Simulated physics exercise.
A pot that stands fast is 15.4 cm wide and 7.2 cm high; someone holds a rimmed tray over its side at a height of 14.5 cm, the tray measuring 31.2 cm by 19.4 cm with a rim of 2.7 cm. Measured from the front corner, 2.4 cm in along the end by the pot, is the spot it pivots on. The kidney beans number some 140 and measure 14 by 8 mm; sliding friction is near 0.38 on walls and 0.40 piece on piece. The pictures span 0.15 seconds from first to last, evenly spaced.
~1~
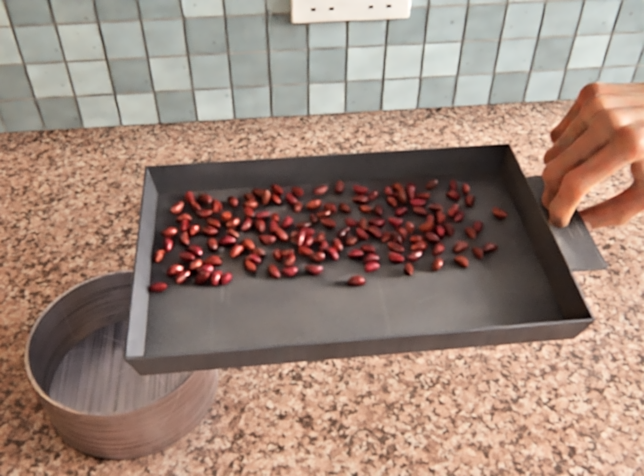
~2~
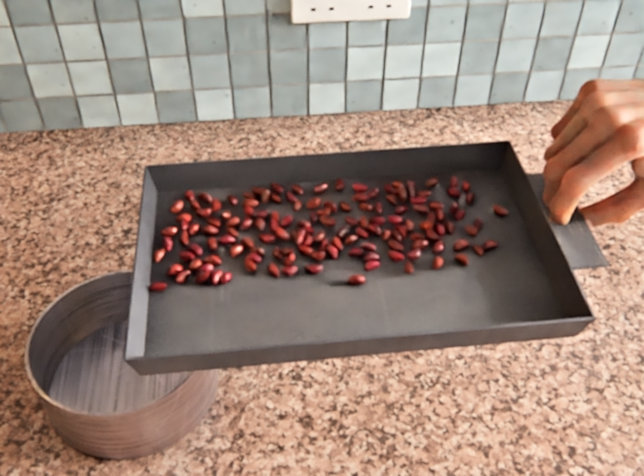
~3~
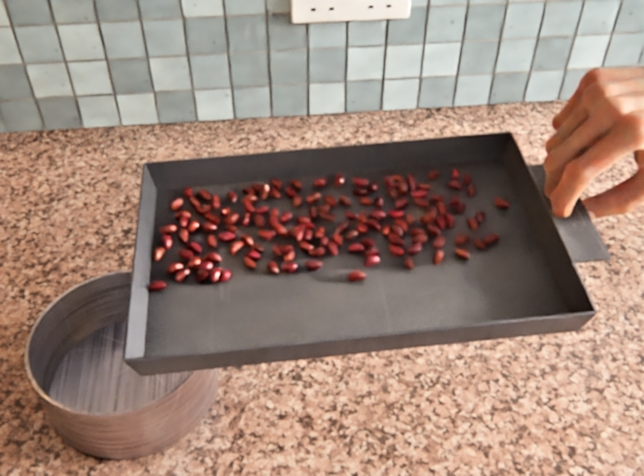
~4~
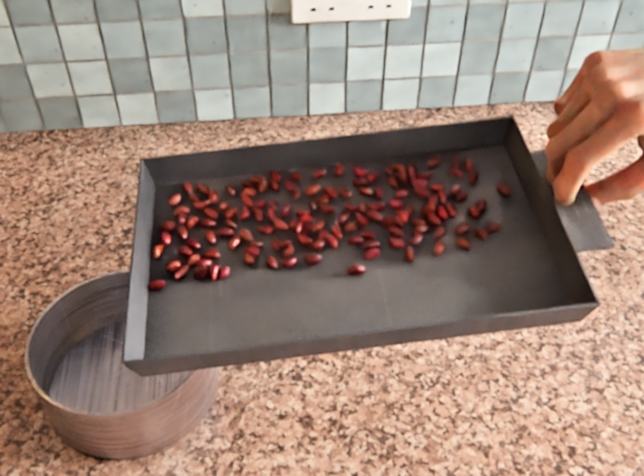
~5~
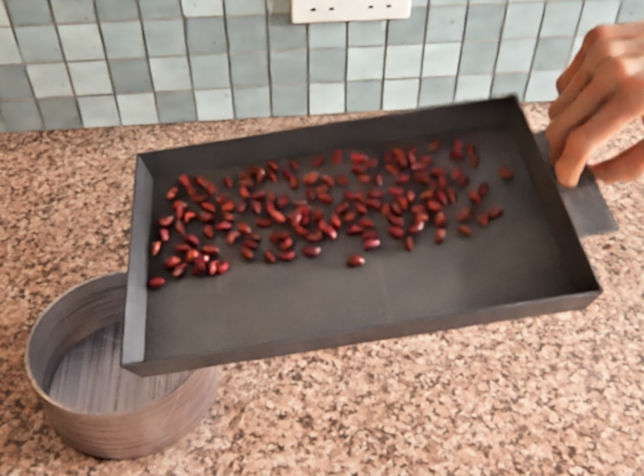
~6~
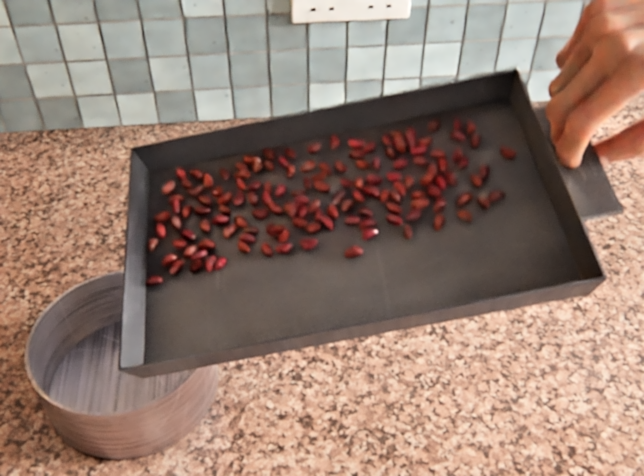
We see a dark rimmed tray of scattered red kidney beans held above a round pot on a speckled counter; a hand gradually raises its right end, tilting it down toward the left while the beans barely shift.
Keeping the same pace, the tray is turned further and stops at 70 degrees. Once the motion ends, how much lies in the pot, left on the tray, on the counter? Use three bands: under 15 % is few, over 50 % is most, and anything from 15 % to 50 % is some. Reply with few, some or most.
Pot: Few, tray: Some, counter: Most.
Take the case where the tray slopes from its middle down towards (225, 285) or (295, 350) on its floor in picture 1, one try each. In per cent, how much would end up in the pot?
About 20 and 0 per cent.
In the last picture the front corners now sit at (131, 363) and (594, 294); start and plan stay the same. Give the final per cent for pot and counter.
The pot gets 0 and the counter 70.
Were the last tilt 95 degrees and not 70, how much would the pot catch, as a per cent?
Result: Close to 0 %.
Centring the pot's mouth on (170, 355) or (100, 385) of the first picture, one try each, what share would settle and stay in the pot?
Roughly 0 and 20 percent.
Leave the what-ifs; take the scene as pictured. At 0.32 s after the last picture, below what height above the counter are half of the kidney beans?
About 22 cm.
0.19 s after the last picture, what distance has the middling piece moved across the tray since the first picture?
By then it sits near 2 cm from where it began.
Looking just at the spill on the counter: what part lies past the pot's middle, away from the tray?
About 90 percent of the spill.
Then, 0.19 s after the last picture, tilt 43 degrees; the tray holds 100 %, the pot 0 %.
Then, 0.32 s after the last picture, tilt 63 degrees; the tray holds 100 %, the pot 0 %.
Then, 0.58 s after the last picture, tilt 70 degrees; the tray holds 30 %, the pot 0 %.
In the end, pot 0 %, tray 25 %, counter 75 %.
